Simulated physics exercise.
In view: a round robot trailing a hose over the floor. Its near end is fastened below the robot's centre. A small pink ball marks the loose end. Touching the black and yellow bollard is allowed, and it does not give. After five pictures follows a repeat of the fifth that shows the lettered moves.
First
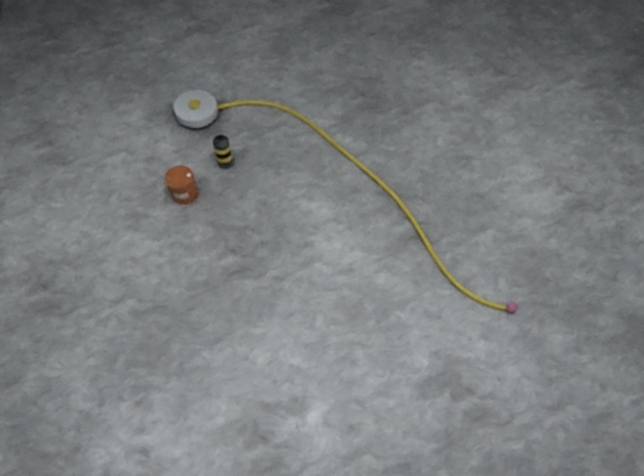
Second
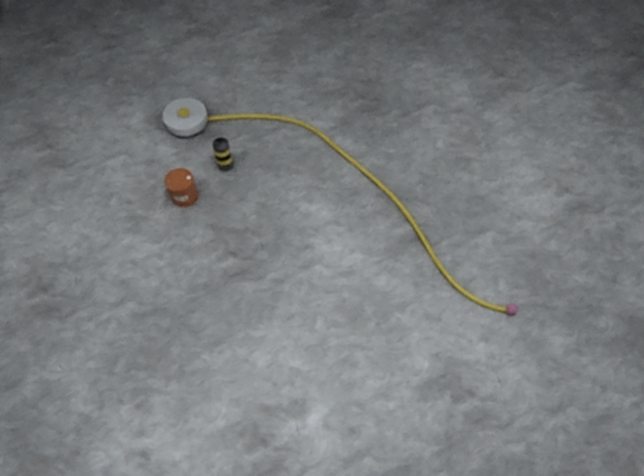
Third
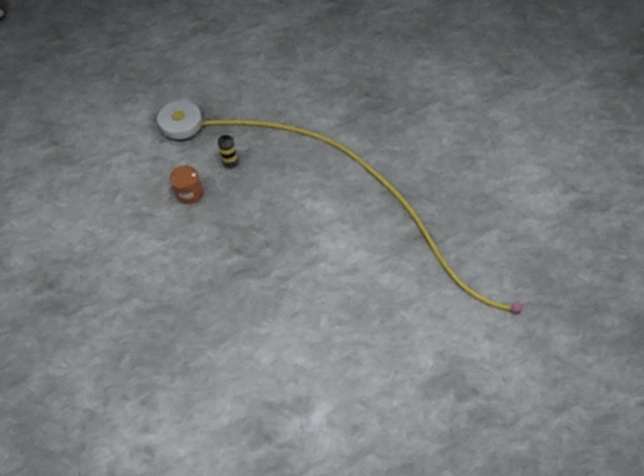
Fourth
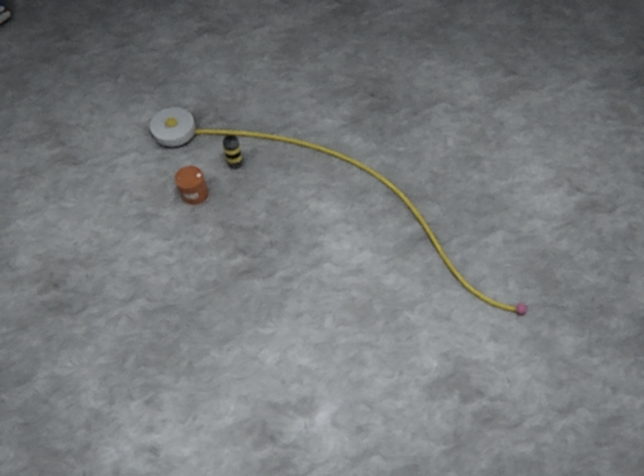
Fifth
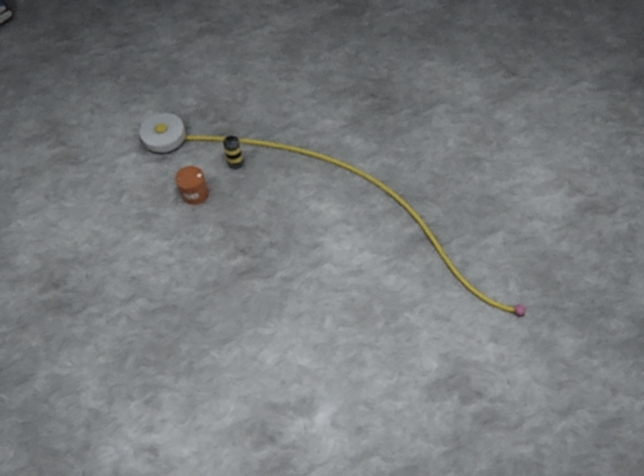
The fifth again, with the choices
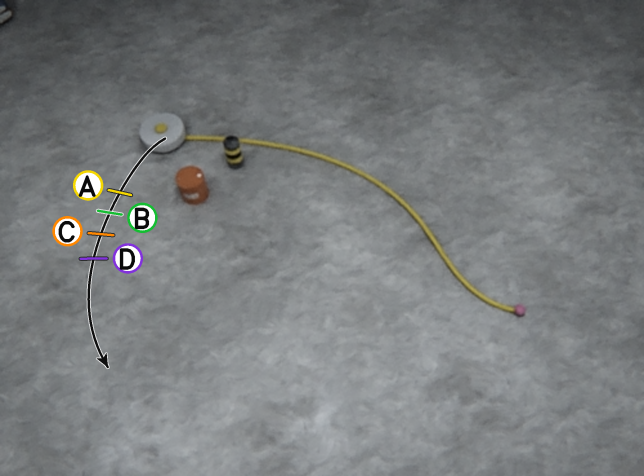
A round, pale robot crept a short way down and to the left over the gray floor, shifting the yellow hose behind it until the hose lay against the black and yellow bollard near an orange keg.
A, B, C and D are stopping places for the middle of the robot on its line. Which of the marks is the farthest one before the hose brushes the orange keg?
C is the last safe stop.
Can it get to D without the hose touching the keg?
No.
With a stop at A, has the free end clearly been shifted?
Yes.
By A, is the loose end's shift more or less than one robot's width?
By then, less.
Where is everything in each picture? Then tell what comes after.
Free end (512, 307); orange keg (182, 185); bollard (223, 152), in the first frame.
Robot (186, 118); free end (512, 309), in the second frame.
Robot (180, 121); bollard (228, 152), in the third frame.
Robot (173, 128); free end (521, 309); bollard (233, 153), in the fourth frame.
Robot (163, 133); free end (520, 310); bollard (234, 153); orange keg (192, 186), in the fifth frame.
On the copy, A at (120, 193); B at (110, 213); C at (101, 234); D at (94, 259); the route from (165, 139) via (99, 241) to (108, 367).
On C. First, robot (134, 162), middle of the hose (340, 180), free end (512, 307).
Then, robot (112, 197), middle of the hose (311, 182), free end (493, 296).
Finally, robot (98, 230), middle of the hose (287, 176), free end (471, 278); only the bollard has been touched, if anything.
By contrast, A is safe but short; B is safe but short; D brings the hose against the keg.
